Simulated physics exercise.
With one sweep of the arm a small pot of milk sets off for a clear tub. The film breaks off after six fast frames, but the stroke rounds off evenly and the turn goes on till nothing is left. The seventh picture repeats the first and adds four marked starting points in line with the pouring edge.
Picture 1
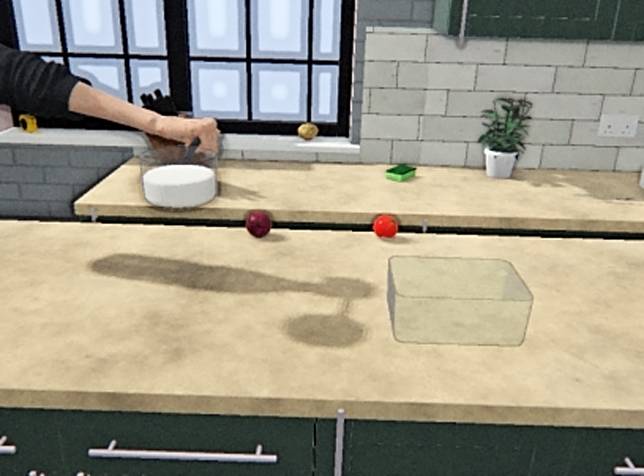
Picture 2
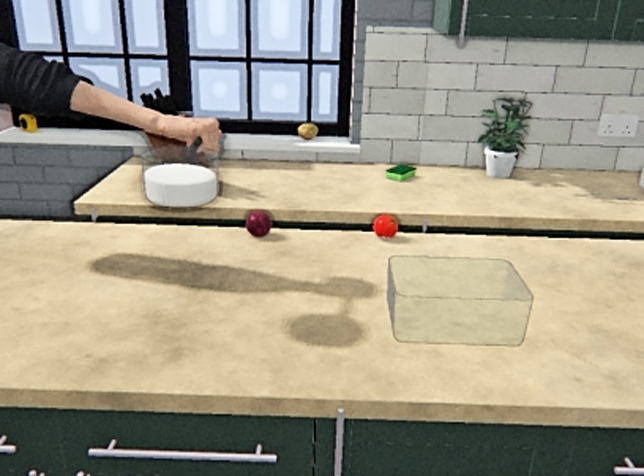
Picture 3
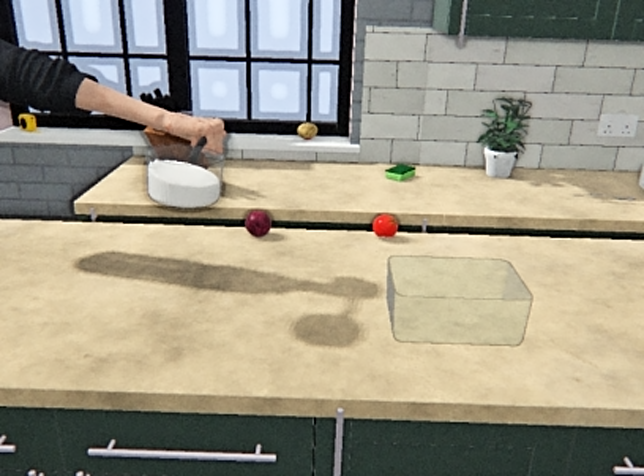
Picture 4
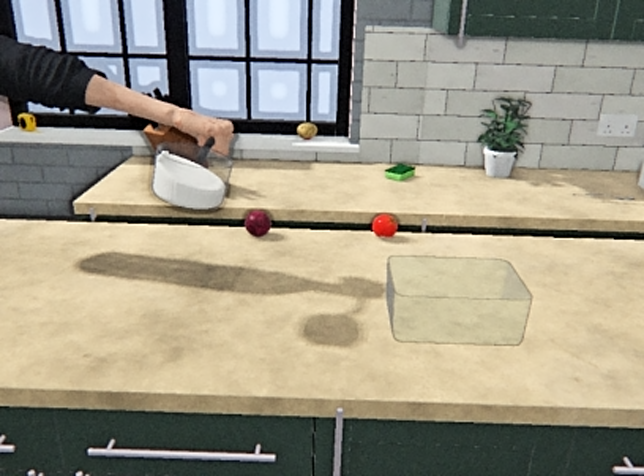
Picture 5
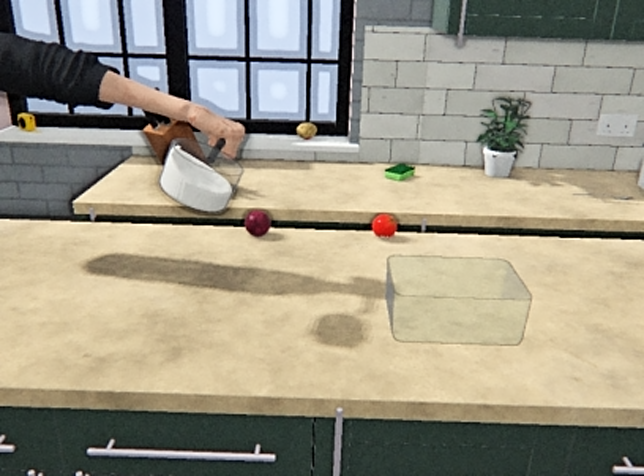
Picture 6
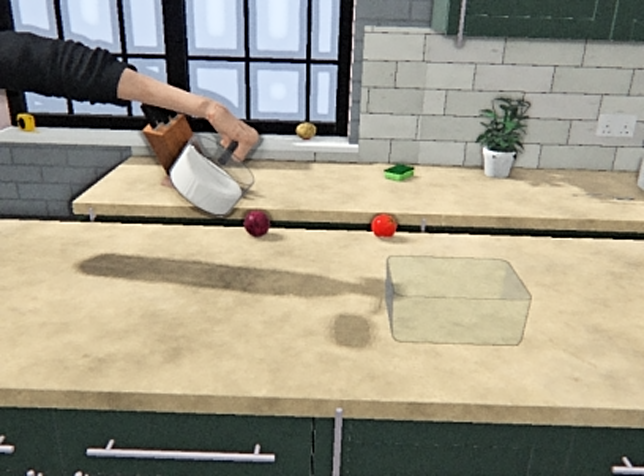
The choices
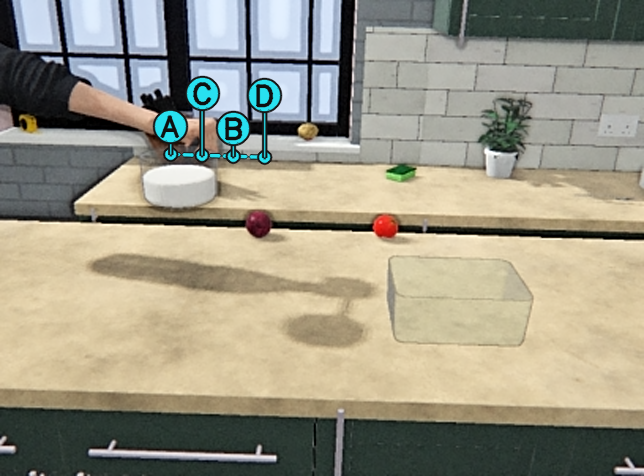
The clip opens on a kitchen where a hand, reaching in from the left, holds a clear pot of white milk upright above a pale counter, with a clear tub to the right. The pot stays nearly still, then the hand shifts it slightly rightward and tilts it steadily further, the milk remaining inside.
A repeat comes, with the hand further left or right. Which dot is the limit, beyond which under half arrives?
I would pick place B.
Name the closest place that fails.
That would be C.
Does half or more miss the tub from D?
No, that is safe.
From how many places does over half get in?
Two of the four.
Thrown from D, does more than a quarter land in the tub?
Yes, clearly.
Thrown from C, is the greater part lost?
Yes, it does.
On the marked copy, A at (170, 154); B at (233, 156); C at (202, 155); D at (264, 157).
If A is chosen, about 0 % lands in the tub, 96 % falls short and 4 % goes beside or beyond.
If B is chosen, about 73 % lands in the tub, 13 % falls short and 13 % goes beside or beyond.
If C is chosen, about 5 % lands in the tub, 89 % falls short and 6 % goes beside or beyond.
If D is chosen, about 65 % lands in the tub, 8 % falls short and 27 % goes beside or beyond.
